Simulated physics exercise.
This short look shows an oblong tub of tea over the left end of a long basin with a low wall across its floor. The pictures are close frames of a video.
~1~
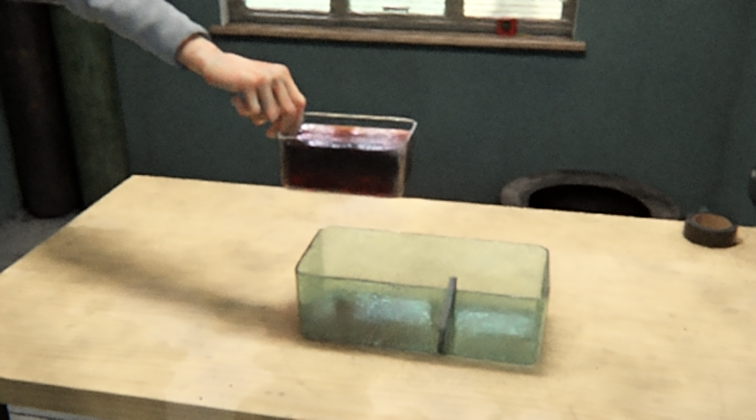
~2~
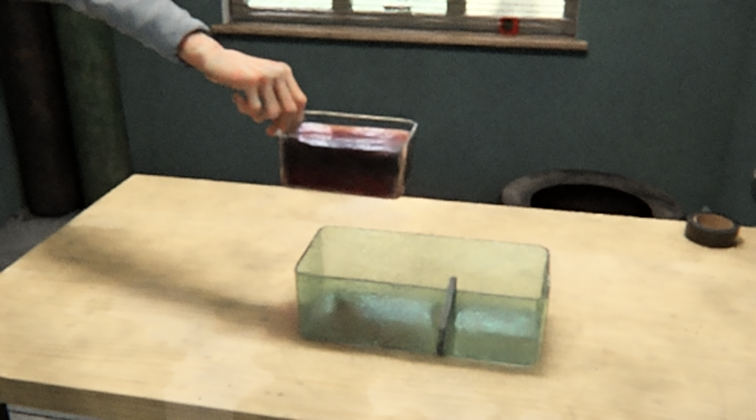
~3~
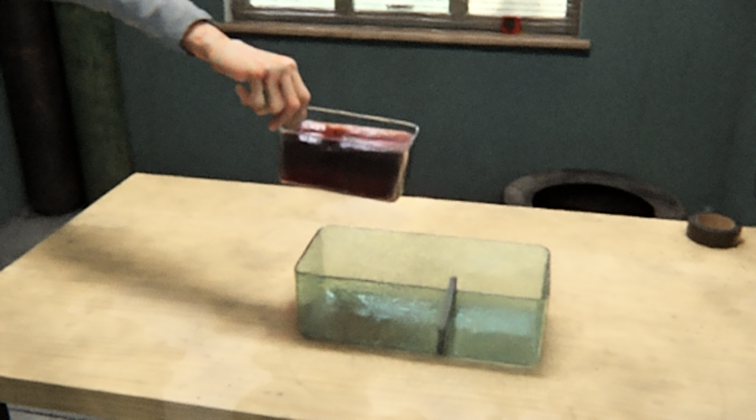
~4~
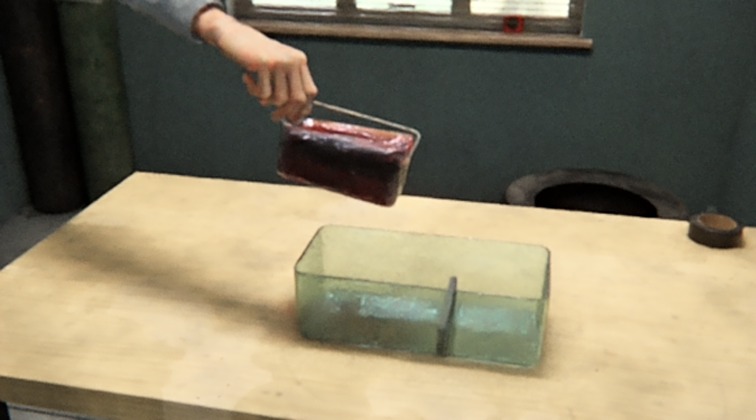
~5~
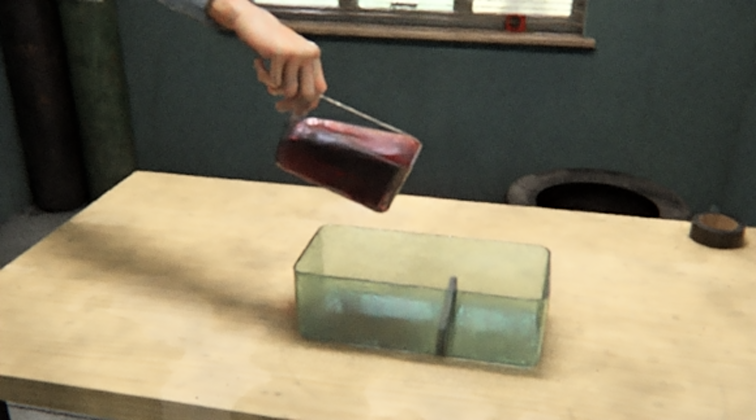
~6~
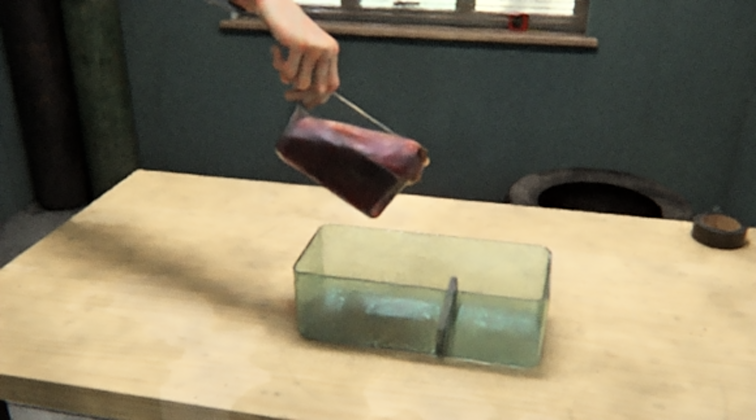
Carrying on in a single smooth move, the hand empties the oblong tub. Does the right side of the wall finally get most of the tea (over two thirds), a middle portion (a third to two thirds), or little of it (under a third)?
It gets a middle portion.
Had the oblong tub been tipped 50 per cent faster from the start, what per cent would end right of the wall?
About 30 per cent.
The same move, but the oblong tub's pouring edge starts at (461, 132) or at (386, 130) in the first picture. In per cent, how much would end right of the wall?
About 55 per cent, then about 20 per cent.
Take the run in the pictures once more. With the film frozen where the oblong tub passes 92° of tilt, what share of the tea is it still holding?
20 %.
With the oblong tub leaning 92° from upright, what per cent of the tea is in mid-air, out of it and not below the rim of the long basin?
About 45 per cent.
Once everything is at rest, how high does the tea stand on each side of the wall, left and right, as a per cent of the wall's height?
On the left it sits near 40, while on the right it sits near 50.
A moment on, the oblong tub is tipped on its side and 18 per cent is still to pour, 6 is left of the wall and 32 right of it.
Next, the oblong tub is tipped right over and 3 per cent is still to pour, 40 is left of the wall and 35 right of it.
Then the oblong tub is tipped right over and 0 per cent is still to pour, 47 is left of the wall and 43 right of it.
Later the oblong tub is tipped right over and 0 per cent is still to pour, 50 is left of the wall and 41 right of it.
In the end 51 per cent lies left of the wall, 41 right of it and 9 outside.
